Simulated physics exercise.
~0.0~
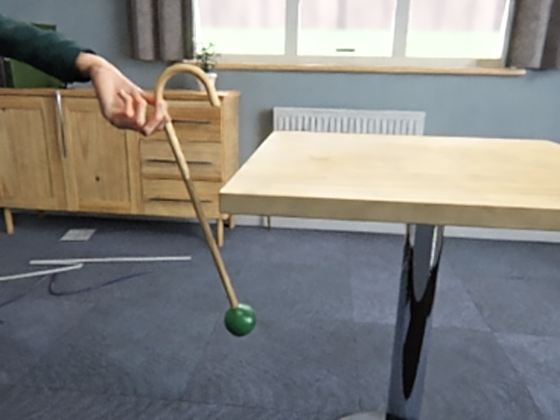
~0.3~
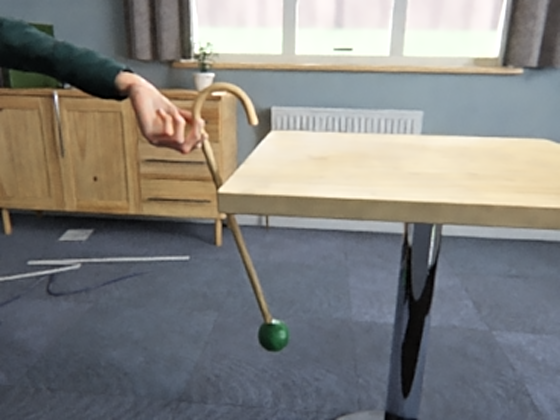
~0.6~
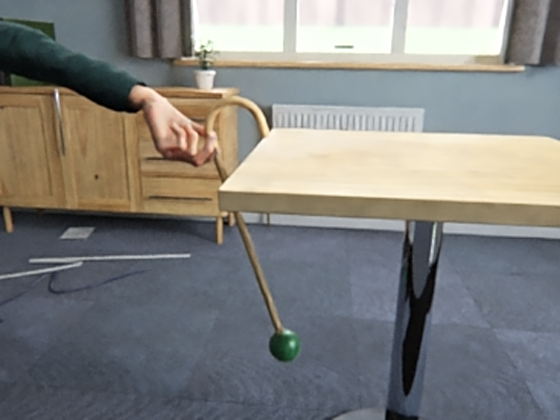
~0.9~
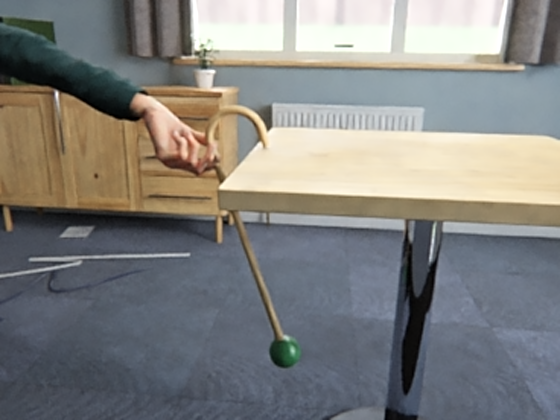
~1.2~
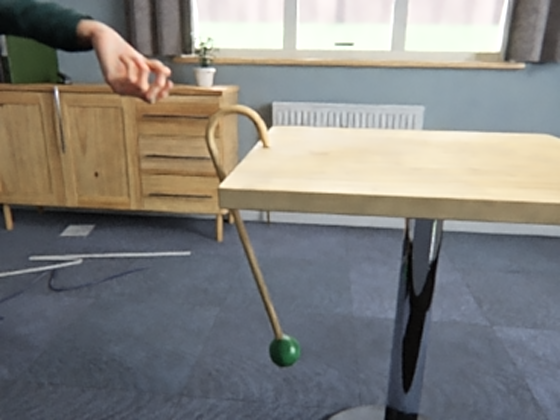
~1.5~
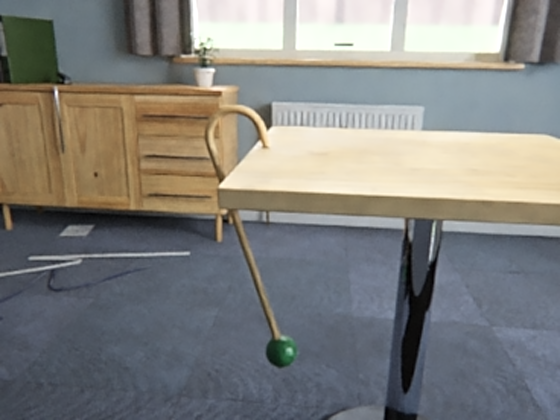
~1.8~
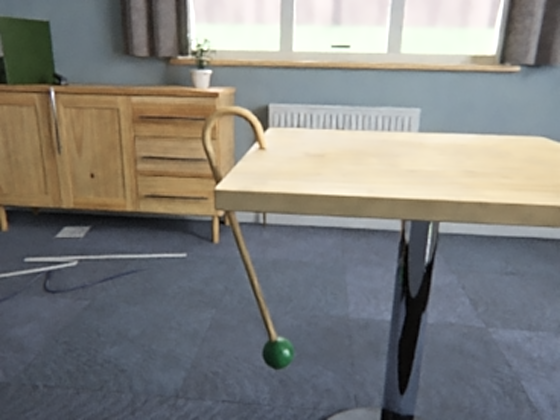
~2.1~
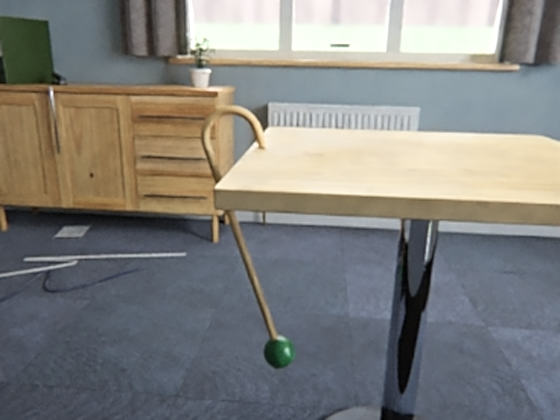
A hand hooking a wooden cane with a green ball end onto a table edge, then letting go, leaving it hanging.
